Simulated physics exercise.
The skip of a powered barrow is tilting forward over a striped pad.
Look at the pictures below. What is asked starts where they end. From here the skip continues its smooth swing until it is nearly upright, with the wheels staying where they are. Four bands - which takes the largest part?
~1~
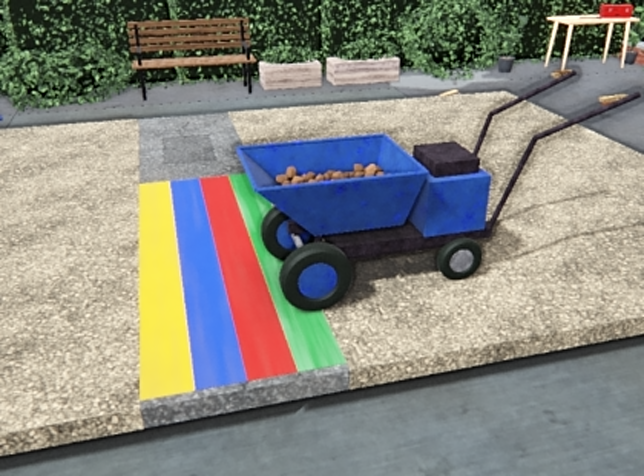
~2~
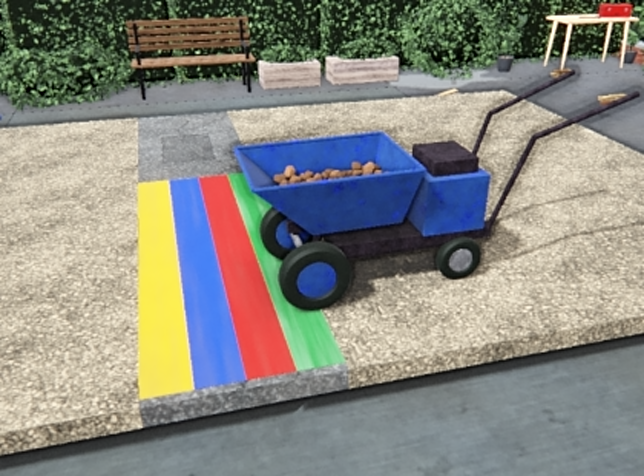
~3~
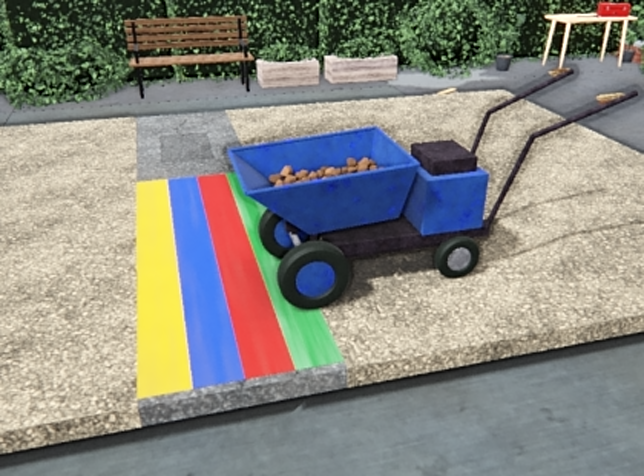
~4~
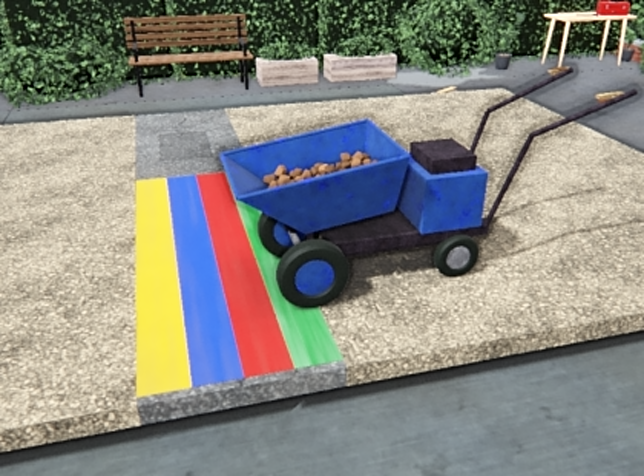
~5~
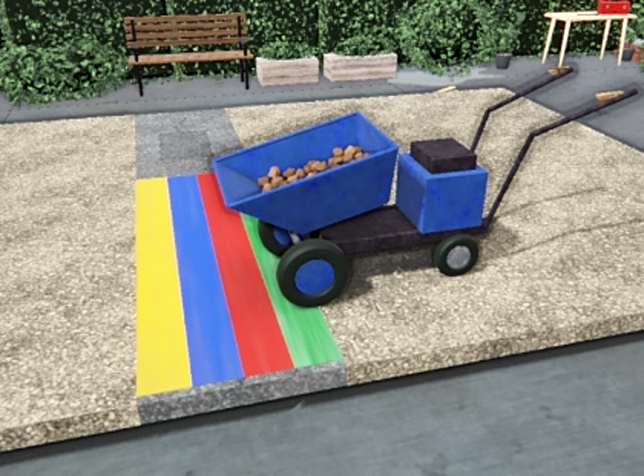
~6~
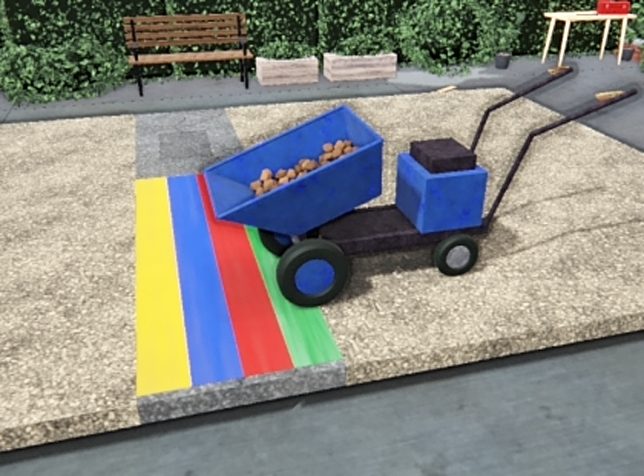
Largest part: The yellow band.
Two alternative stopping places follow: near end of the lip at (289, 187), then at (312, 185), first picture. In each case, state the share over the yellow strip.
You'd see around 30 per cent the first time and around 20 per cent the second.
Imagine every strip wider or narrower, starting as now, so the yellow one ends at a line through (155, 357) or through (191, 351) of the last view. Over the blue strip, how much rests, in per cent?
Close to 0 percent, and close to 0 percent.
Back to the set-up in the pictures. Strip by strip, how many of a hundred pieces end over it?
The green strip takes 0 per cent, the red strip 0, the blue strip 0 and the yellow strip 40.
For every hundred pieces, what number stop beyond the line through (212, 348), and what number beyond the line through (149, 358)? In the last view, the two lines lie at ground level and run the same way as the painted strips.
Close to 70 per cent, then close to 30 per cent.
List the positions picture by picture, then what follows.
Lip of the skip at (257, 191), level; top of the load at (343, 177), clay clods; green strip at (308, 333); red strip at (262, 340); blue strip at (215, 348); yellow strip at (165, 356), in the first frame.
Lip of the skip at (254, 191), tipped barely; top of the load at (341, 176), in the second frame.
Lip of the skip at (247, 194), tipped barely; top of the load at (336, 173), in the third frame.
Lip of the skip at (238, 199), tipped a little; top of the load at (349, 181), in the fourth frame.
Lip of the skip at (229, 207), tipped a little; top of the load at (354, 165), in the fifth frame.
Lip of the skip at (218, 218), tipped clearly; top of the load at (339, 167); green strip at (305, 329); red strip at (259, 336); blue strip at (211, 344); yellow strip at (162, 352), in the sixth frame.
Soon, skip tipped steeply; all in the skip.
A while on, skip tipped right over; most in the skip; a small part over the blue strip; about a quarter over the yellow strip.
Towards the end, skip tipped right over; about a third in the skip; a stray few over the blue strip; about a third over the yellow strip; about a quarter off the paint.
Finally, skip tipped right over; about a third in the skip; none over the green strip; none over the red strip; a stray few over the blue strip; about a third over the yellow strip; about a quarter off the paint.
